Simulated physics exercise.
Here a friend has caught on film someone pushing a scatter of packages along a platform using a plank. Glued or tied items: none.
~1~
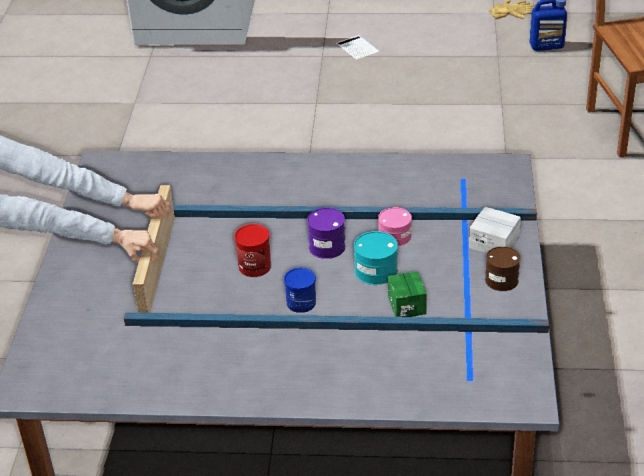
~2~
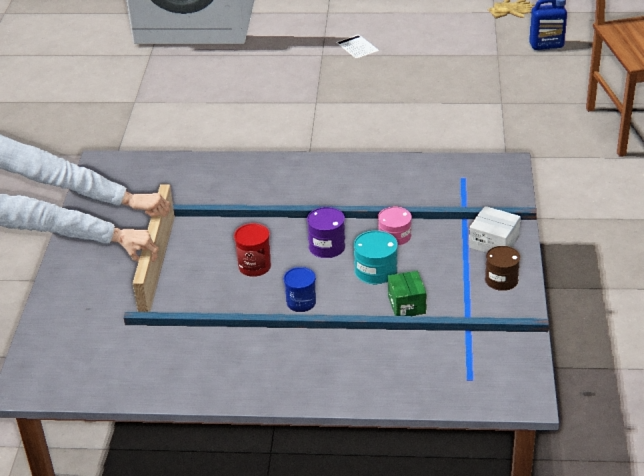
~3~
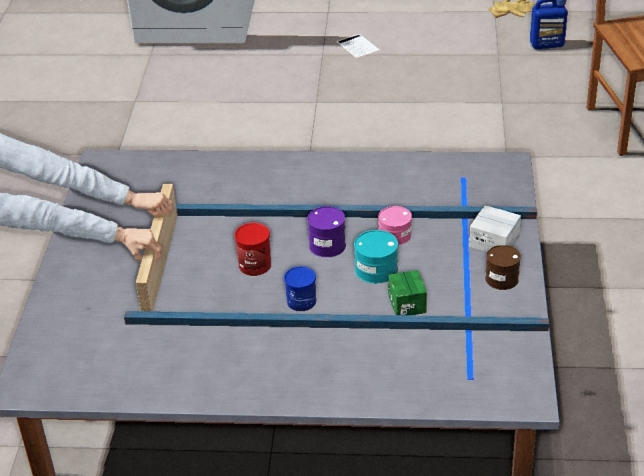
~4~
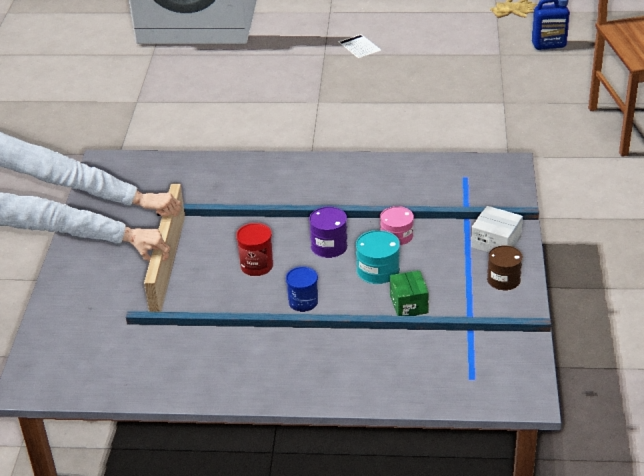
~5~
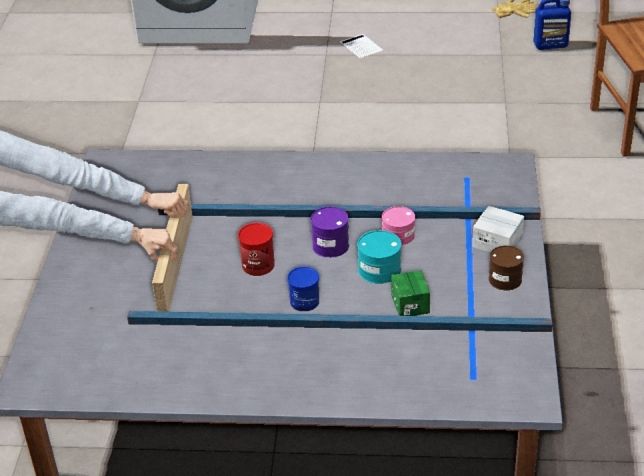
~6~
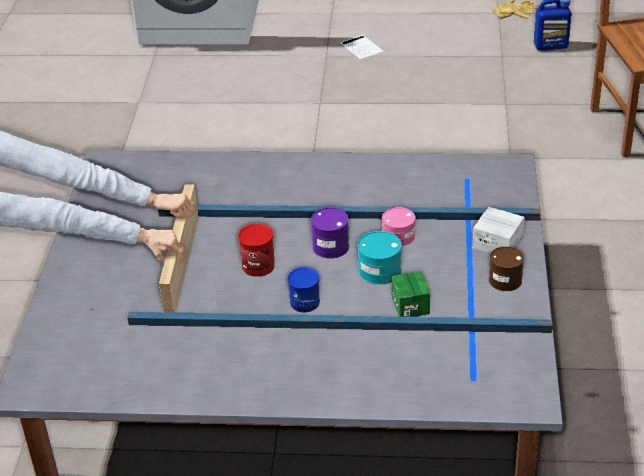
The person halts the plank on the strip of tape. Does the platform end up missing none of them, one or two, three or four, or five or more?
It is going to spill one or two of them.
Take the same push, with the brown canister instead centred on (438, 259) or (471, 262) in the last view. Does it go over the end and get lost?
Note, in order: Drops; drops.
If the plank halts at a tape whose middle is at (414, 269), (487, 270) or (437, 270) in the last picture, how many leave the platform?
Counts per try: 0; 1; 0.
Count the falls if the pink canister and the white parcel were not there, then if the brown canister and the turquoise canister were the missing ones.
Fallen: 1 in the first try, 0 in the other.
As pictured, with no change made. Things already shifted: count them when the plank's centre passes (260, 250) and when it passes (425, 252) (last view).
At the first place 1, at the second 7.
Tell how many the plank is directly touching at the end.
That number would be 4.
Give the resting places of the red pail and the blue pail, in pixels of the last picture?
Positions - first (488, 260), then (487, 291).
A little later, none off yet; brown canister at rest near (506, 269); white parcel at rest near (499, 233); green parcel at rest near (411, 295).
Next, none off yet; brown canister moving near (511, 269); white parcel at rest near (499, 233); green parcel shifted about its own width near (461, 297).
When it is over, the number that fall off is one or two; down, brown canister.
